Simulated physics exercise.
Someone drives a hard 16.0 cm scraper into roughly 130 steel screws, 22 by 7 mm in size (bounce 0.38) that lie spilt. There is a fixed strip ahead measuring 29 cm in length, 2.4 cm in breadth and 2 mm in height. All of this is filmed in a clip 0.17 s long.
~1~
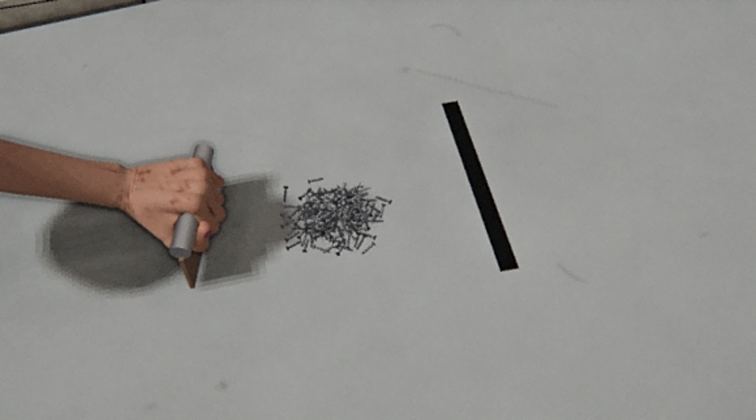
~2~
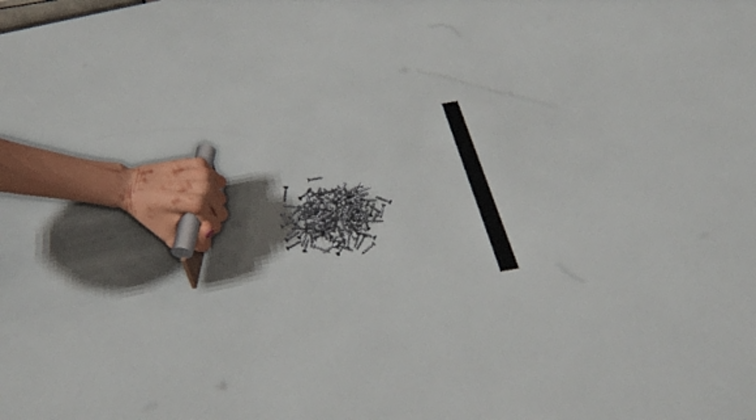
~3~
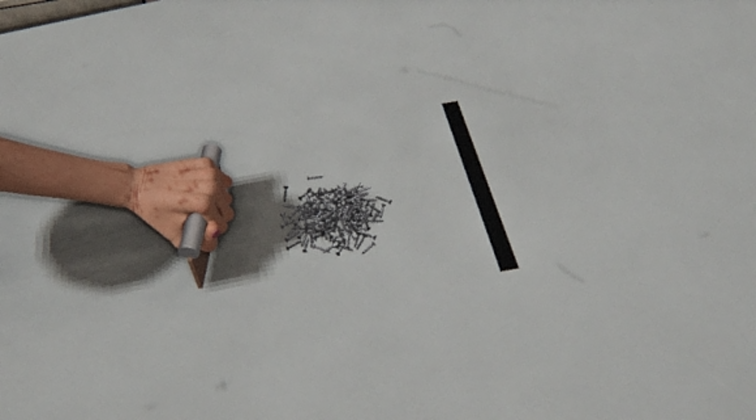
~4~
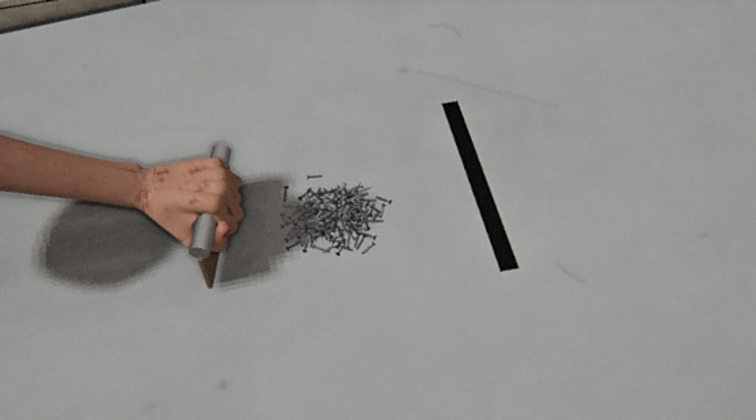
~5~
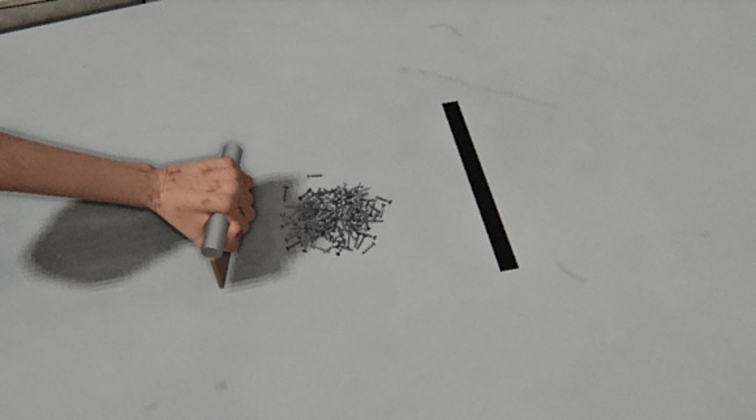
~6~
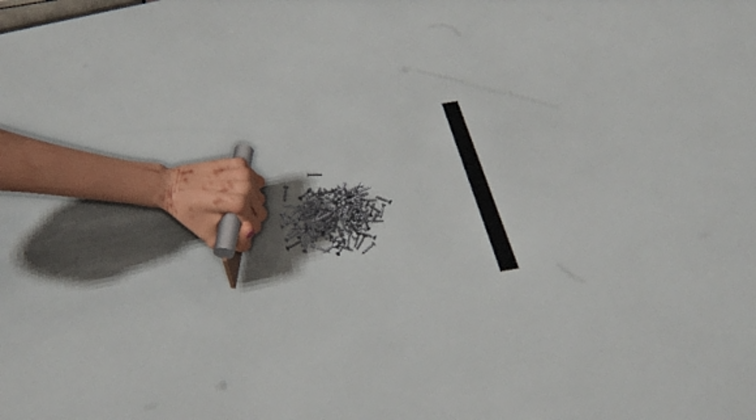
In the video, a hand gripping a scraper with a gray cylindrical handle slides it slowly a short way right across a pale surface toward a pile of small steel screws, which stays almost entirely still beside a black strip.
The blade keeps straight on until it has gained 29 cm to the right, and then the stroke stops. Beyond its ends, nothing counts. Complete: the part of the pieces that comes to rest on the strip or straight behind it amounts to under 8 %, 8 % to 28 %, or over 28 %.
It amounts to 8 % to 28 %.
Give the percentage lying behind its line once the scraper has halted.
About 5 per cent.
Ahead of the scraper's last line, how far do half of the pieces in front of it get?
Some 3 cm from the line.
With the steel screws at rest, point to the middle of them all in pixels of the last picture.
About (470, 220).
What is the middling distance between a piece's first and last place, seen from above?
That works out to about 18 centimetres.
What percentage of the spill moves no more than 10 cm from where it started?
5% or thereabouts.
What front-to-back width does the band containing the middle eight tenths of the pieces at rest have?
I'd say some 14 centimetres.
Then, 0.32 s after the last picture, scraper 18 cm from its start, spill 10 cm wide; elsewhere 100 %.
Then, 0.63 s after the last picture, scraper 30 cm from its start, spill 16 cm wide; elsewhere 100 %.
Then, 0.90 s after the last picture, scraper 31 cm from its start, spill 18 cm wide; on or straight behind the strip 15 %, elsewhere 85 %.
In the end, on or straight behind the strip 15 %, elsewhere 85 %.
